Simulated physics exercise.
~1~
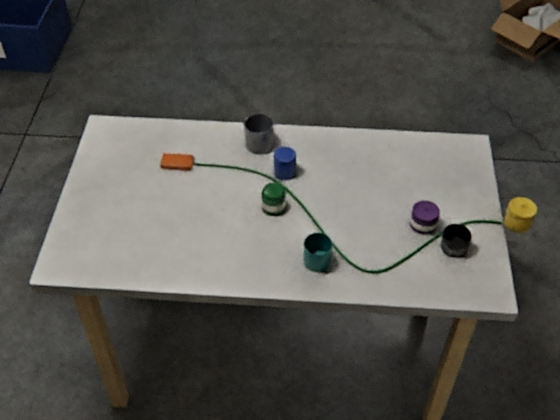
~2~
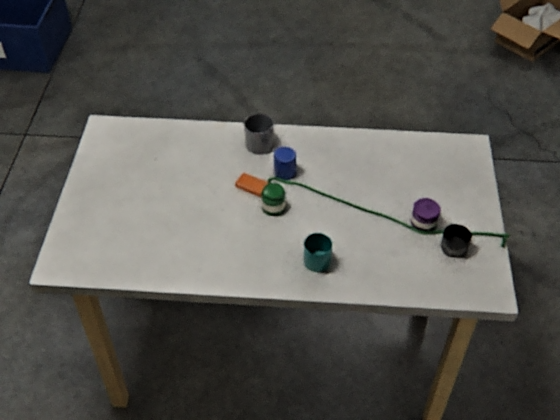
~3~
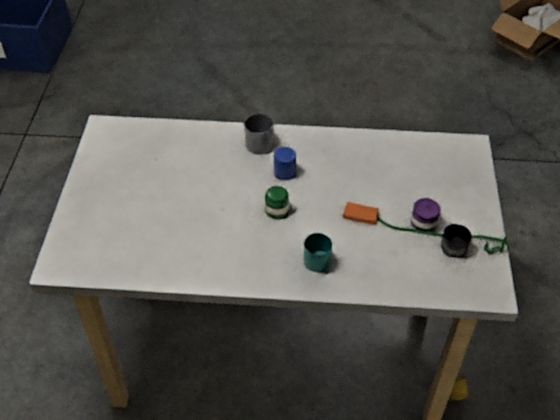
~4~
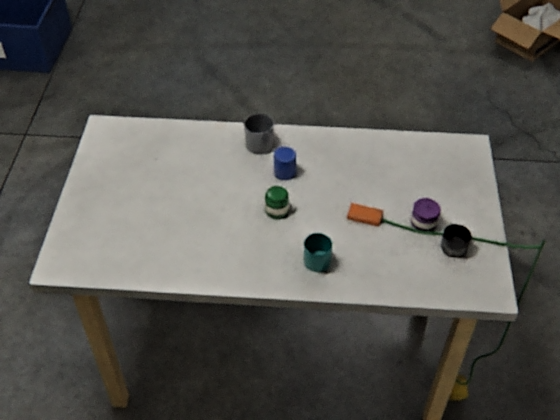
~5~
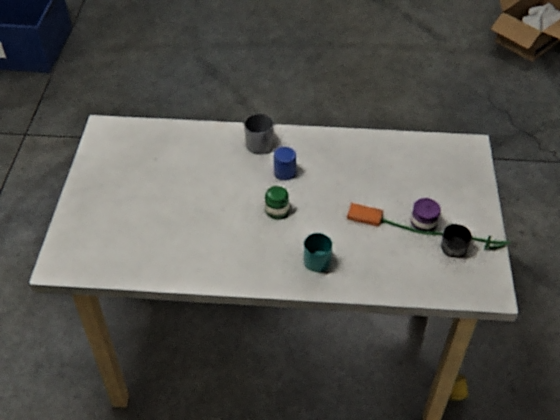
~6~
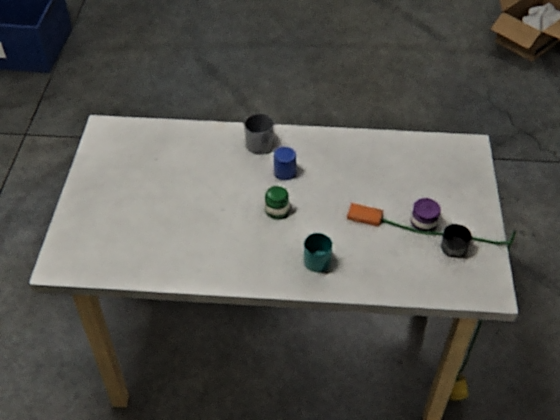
A yellow speaker falls off the table's right edge, its green cable dragging an orange phone right.
